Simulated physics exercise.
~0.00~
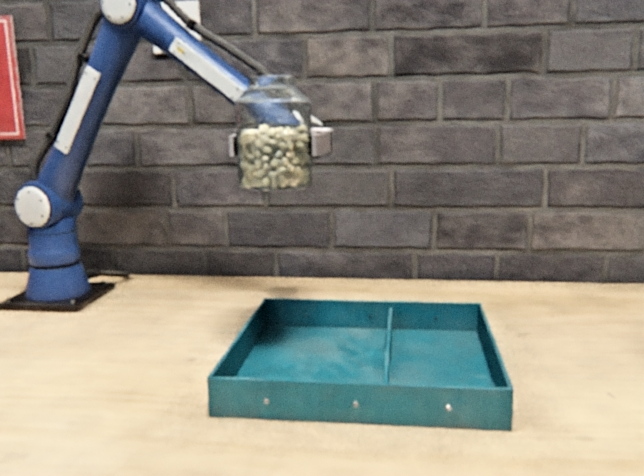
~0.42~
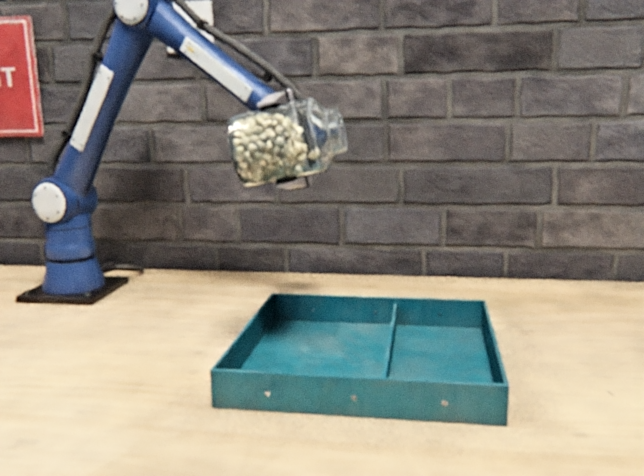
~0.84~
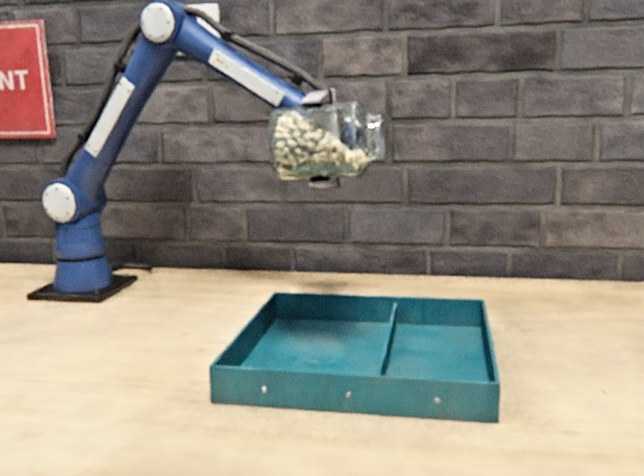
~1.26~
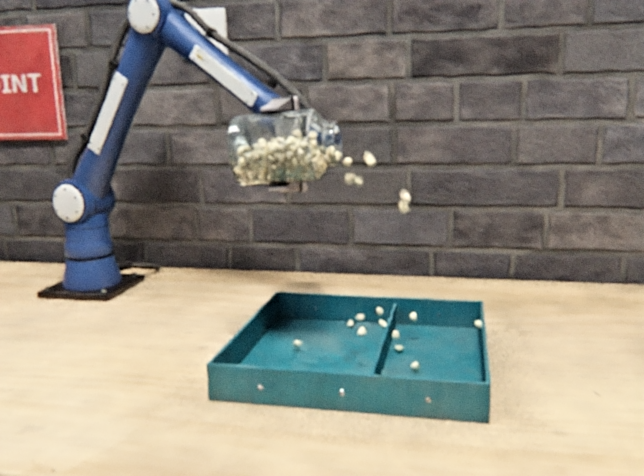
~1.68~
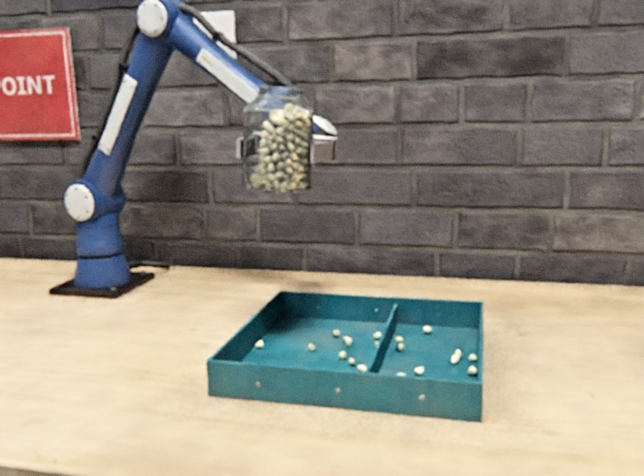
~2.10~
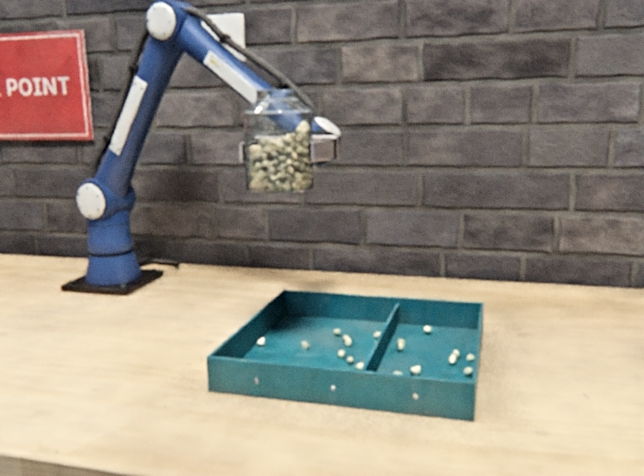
A blue robot arm grips a clear jar of pale beans before a dark brick wall, seen from the front as the view drifts slightly sideways. Below it, a teal tray with a dividing wall rests on a light wooden table, and a red sign hangs at the left. The arm tips the jar onto its side, its mouth towards the right, and the beans slide towards the opening. Some spill out and scatter into both parts of the tray. The arm then turns the jar upright, most beans still inside and a few lying in each part.
